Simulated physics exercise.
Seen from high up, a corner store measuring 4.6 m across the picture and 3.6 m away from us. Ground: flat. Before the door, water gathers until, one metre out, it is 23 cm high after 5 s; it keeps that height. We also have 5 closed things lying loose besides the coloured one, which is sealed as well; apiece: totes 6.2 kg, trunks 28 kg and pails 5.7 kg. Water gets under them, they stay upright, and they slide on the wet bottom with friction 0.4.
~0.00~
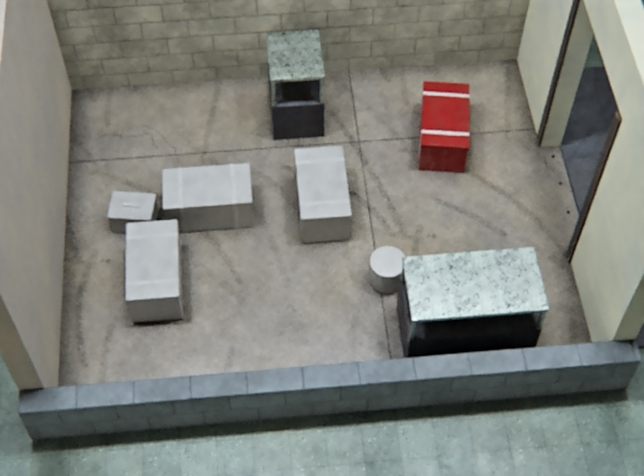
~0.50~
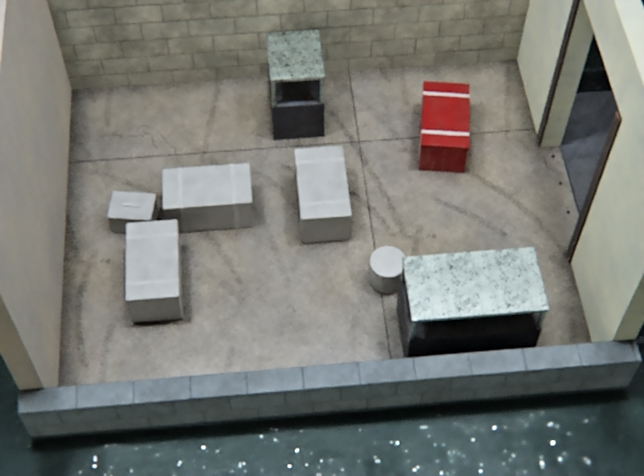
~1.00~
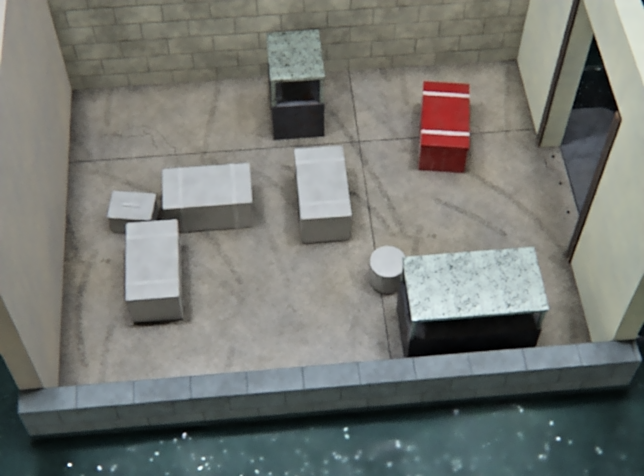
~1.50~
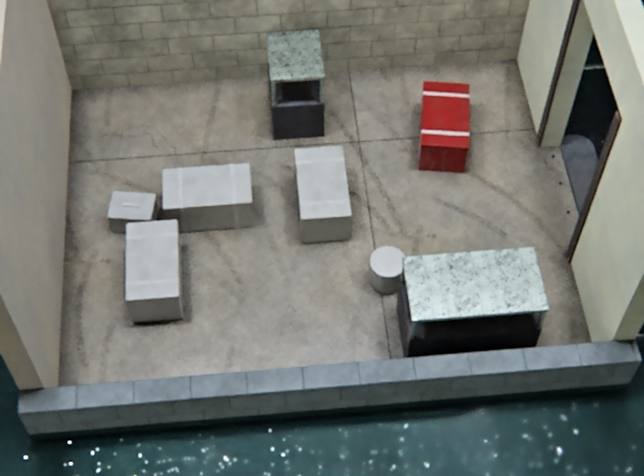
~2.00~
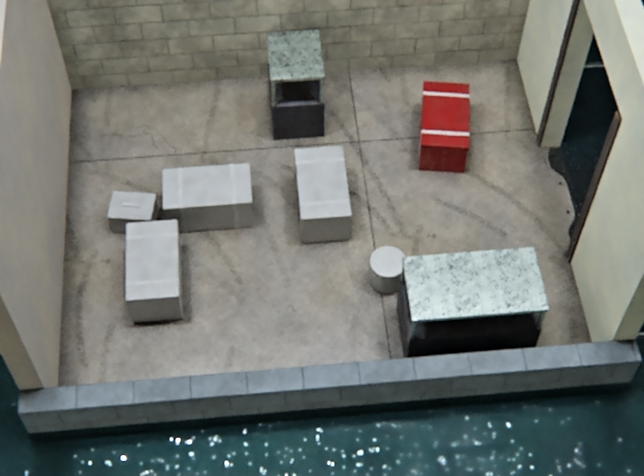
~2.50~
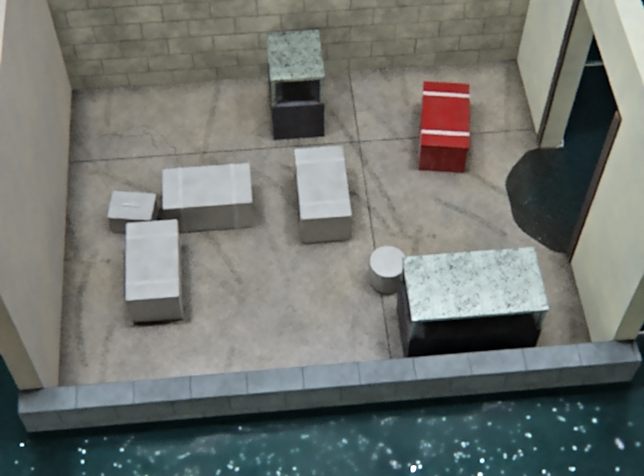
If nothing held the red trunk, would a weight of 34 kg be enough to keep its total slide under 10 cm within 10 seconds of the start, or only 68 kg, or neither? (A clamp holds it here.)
Result: Heavy ballast required.
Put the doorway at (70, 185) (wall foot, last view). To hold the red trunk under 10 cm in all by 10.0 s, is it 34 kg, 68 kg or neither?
Result: The heavier mass is required.
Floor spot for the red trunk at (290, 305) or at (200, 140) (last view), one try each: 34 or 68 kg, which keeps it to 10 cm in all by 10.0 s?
Taking them in turn, only the heavier mass keeps it, and only the heavier mass keeps it.
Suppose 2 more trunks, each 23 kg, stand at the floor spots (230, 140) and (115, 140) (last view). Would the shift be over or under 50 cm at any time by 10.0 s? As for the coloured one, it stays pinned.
The first is not as far, the second not as far.
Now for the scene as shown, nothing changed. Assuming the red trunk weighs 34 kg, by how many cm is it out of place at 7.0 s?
Close to 50 centimetres.
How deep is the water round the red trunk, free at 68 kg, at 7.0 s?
Around 6 cm.
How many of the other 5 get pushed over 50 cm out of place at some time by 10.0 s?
All told, that gives 5.
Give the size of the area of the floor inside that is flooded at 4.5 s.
I'd put it close to 4.0 m2.
After 3.5 s the red trunk would be 0 cm from its start with 34 kg and 0 cm from its start with 68 kg; 1 cm of water round it then.
After 4.5 s the red trunk would be 0 cm from its start with 34 kg and 0 cm from its start with 68 kg; 4 cm of water round it then.
After 7.0 s the red trunk would be 49 cm from its start with 34 kg and 0 cm from its start with 68 kg; 6 cm of water round it then.
After 10.0 s the red trunk would be 71 cm from its start with 34 kg and 0 cm from its start with 68 kg; 9 cm of water round it then.
